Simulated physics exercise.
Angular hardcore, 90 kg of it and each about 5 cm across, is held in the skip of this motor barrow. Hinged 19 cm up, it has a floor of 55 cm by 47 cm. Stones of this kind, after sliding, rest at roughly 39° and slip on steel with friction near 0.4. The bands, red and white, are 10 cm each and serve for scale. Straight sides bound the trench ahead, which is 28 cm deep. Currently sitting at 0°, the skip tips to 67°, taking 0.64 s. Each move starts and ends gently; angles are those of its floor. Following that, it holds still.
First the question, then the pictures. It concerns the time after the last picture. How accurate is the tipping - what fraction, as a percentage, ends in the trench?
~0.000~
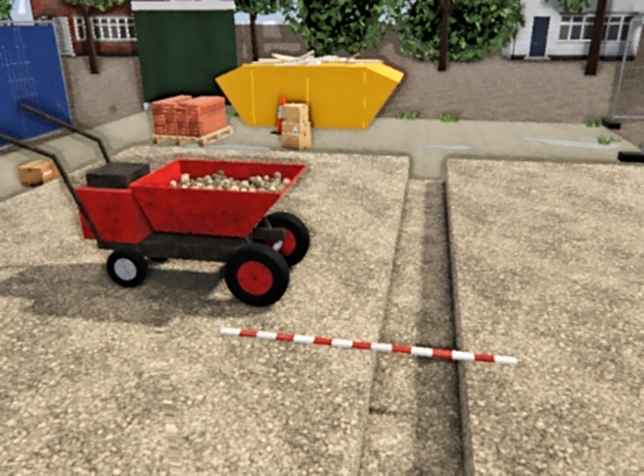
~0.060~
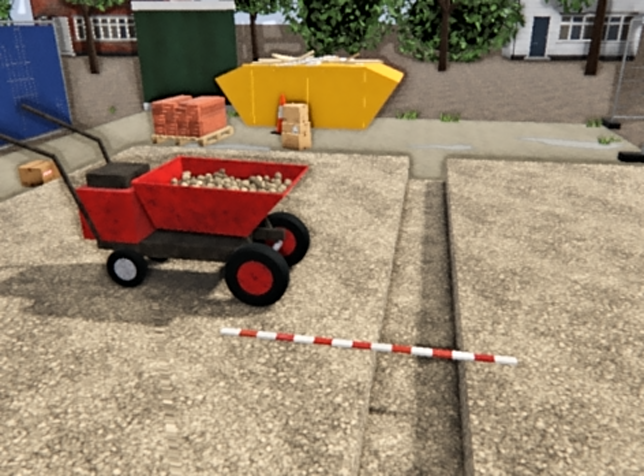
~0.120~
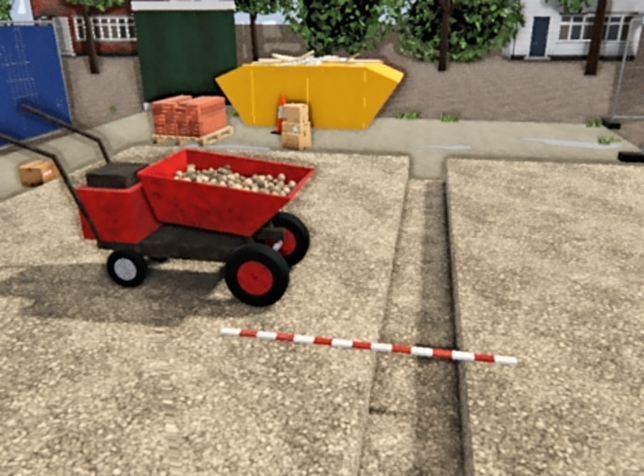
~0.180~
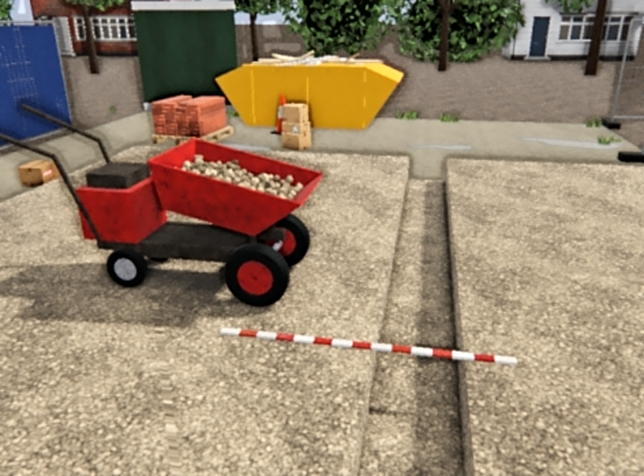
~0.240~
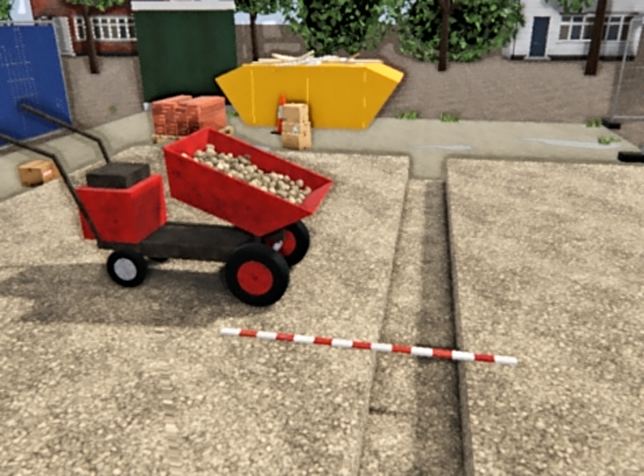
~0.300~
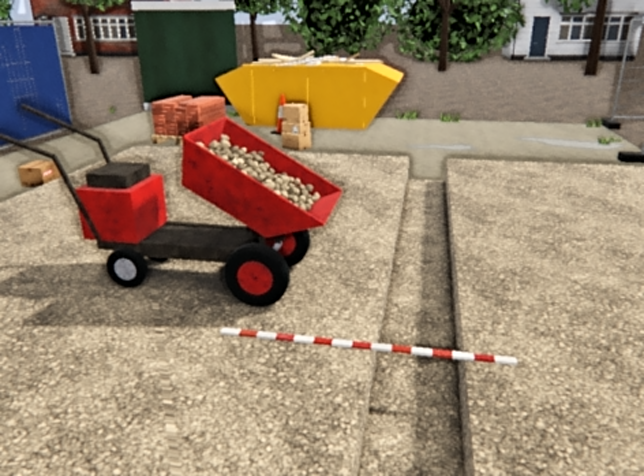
Close to 68 in every hundred.
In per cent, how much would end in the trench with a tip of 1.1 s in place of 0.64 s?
About 60%.
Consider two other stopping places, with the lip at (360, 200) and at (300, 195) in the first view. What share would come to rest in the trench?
I'd say some 45 per cent and some 90 per cent.
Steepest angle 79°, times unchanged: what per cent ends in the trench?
Roughly 80%.
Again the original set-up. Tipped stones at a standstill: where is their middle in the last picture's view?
Resting centre: About (411, 327).
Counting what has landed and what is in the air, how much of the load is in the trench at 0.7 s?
By that moment, roughly 0 per cent of the load.
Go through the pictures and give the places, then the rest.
In the first picture, the skip is at 0°, its lip at (281, 195); the top of the load is at (241, 180).
In the second picture, the skip is at 2°, its lip at (283, 196); the top of the load is at (235, 179); the stones move at 0.4 m/s on average.
In the third picture, the skip is at 6°, its lip at (290, 199); the top of the load is at (206, 173); the stones move at 0.7 m/s on average.
In the fourth picture, the skip is at 13°, its lip at (301, 205); the top of the load is at (200, 165); the stones move at 1.1 m/s on average.
The fifth picture shows lip at (312, 214), floor tilted 21°, highest stones at (208, 155); the stones move at 1.3 m/s on average.
The sixth picture shows lip at (323, 225), floor tilted 30°, highest stones at (220, 145); the stones move at 1.4 m/s on average.
After 0.5 s the floor is at 57°; 100 % in the skip; the foremost stones are at (331, 231).
After 0.7 s the floor is at 67°; 88 % in the skip, 10 % short of the trench, 2 % in the trench; the foremost stones are at (392, 283).
After 1.1 s the floor is at 67°; 36 % in the skip, 13 % short of the trench, 52 % in the trench; the foremost stones are at (455, 324).
After 3.0 s the floor is at 67°; 11 % in the skip, 21 % short of the trench, 68 % in the trench; the foremost stones are at (460, 323).
